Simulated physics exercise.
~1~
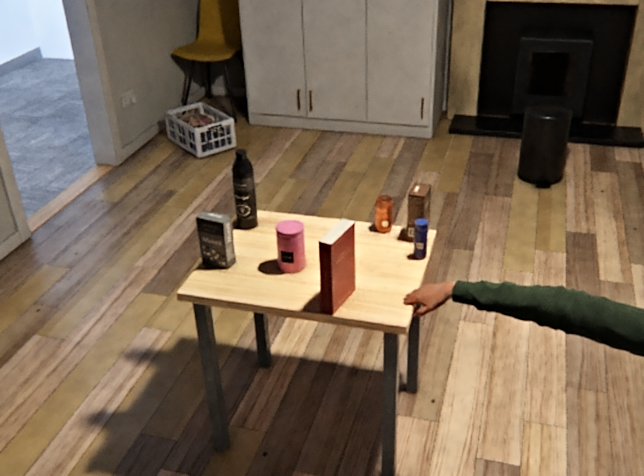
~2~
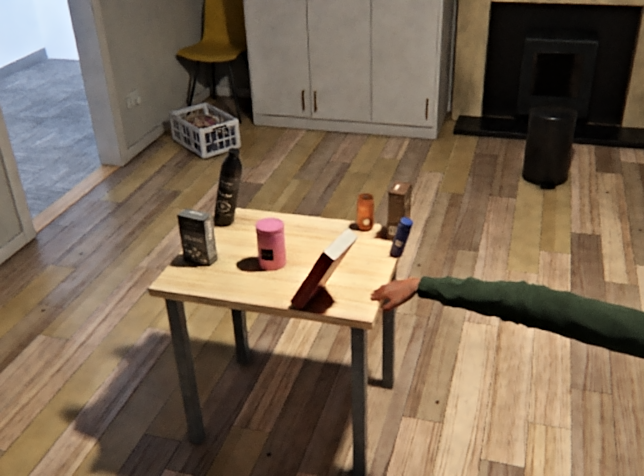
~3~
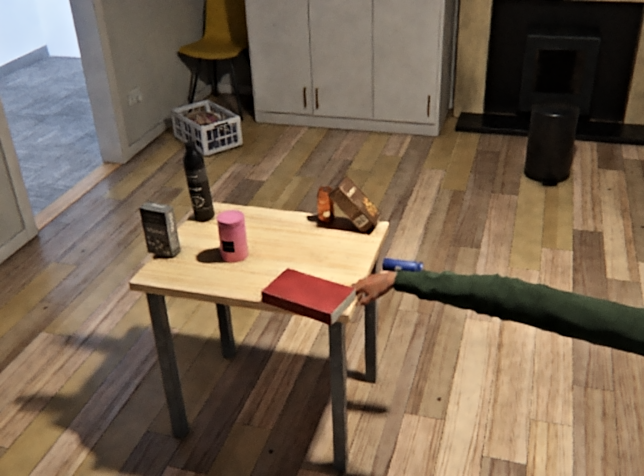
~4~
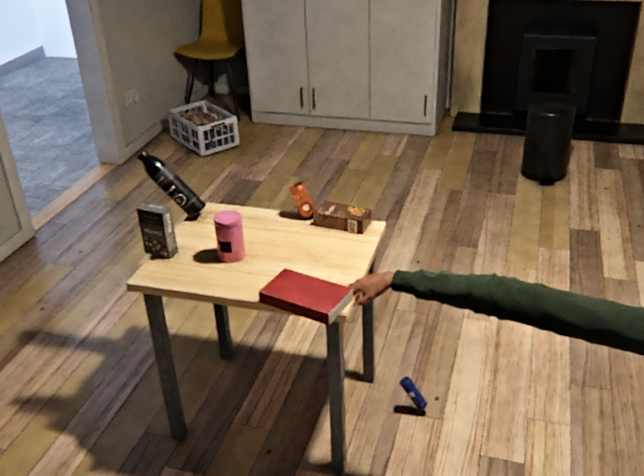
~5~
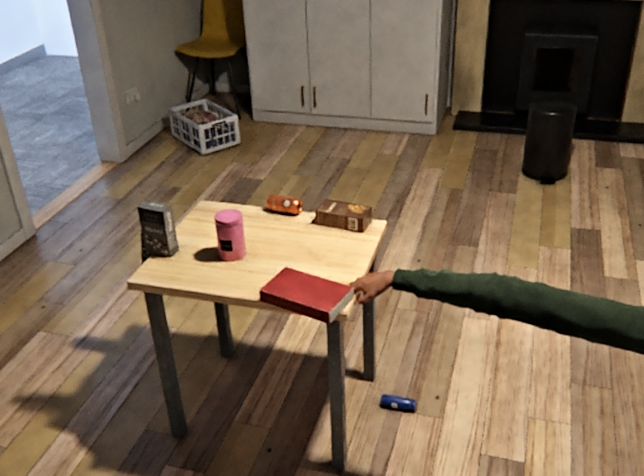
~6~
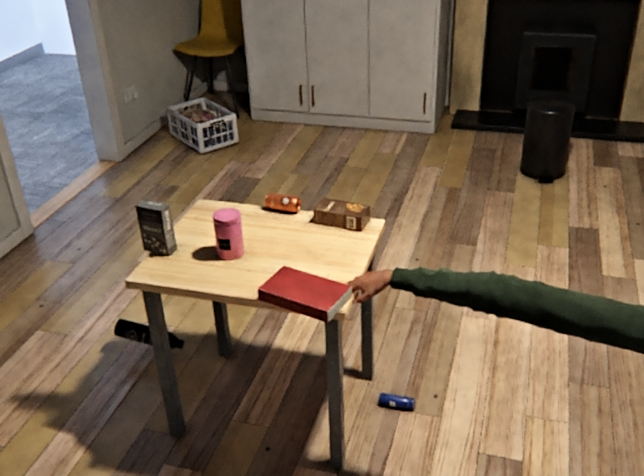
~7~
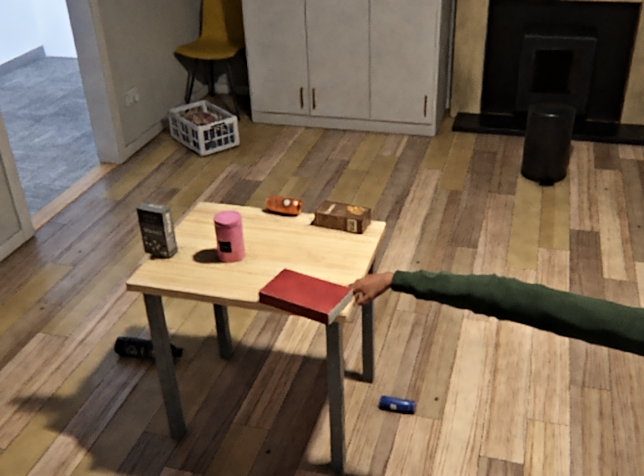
Hand shoving a small table left, toppling book, can and packet, as blue shaker and black bottle fall to the floor.
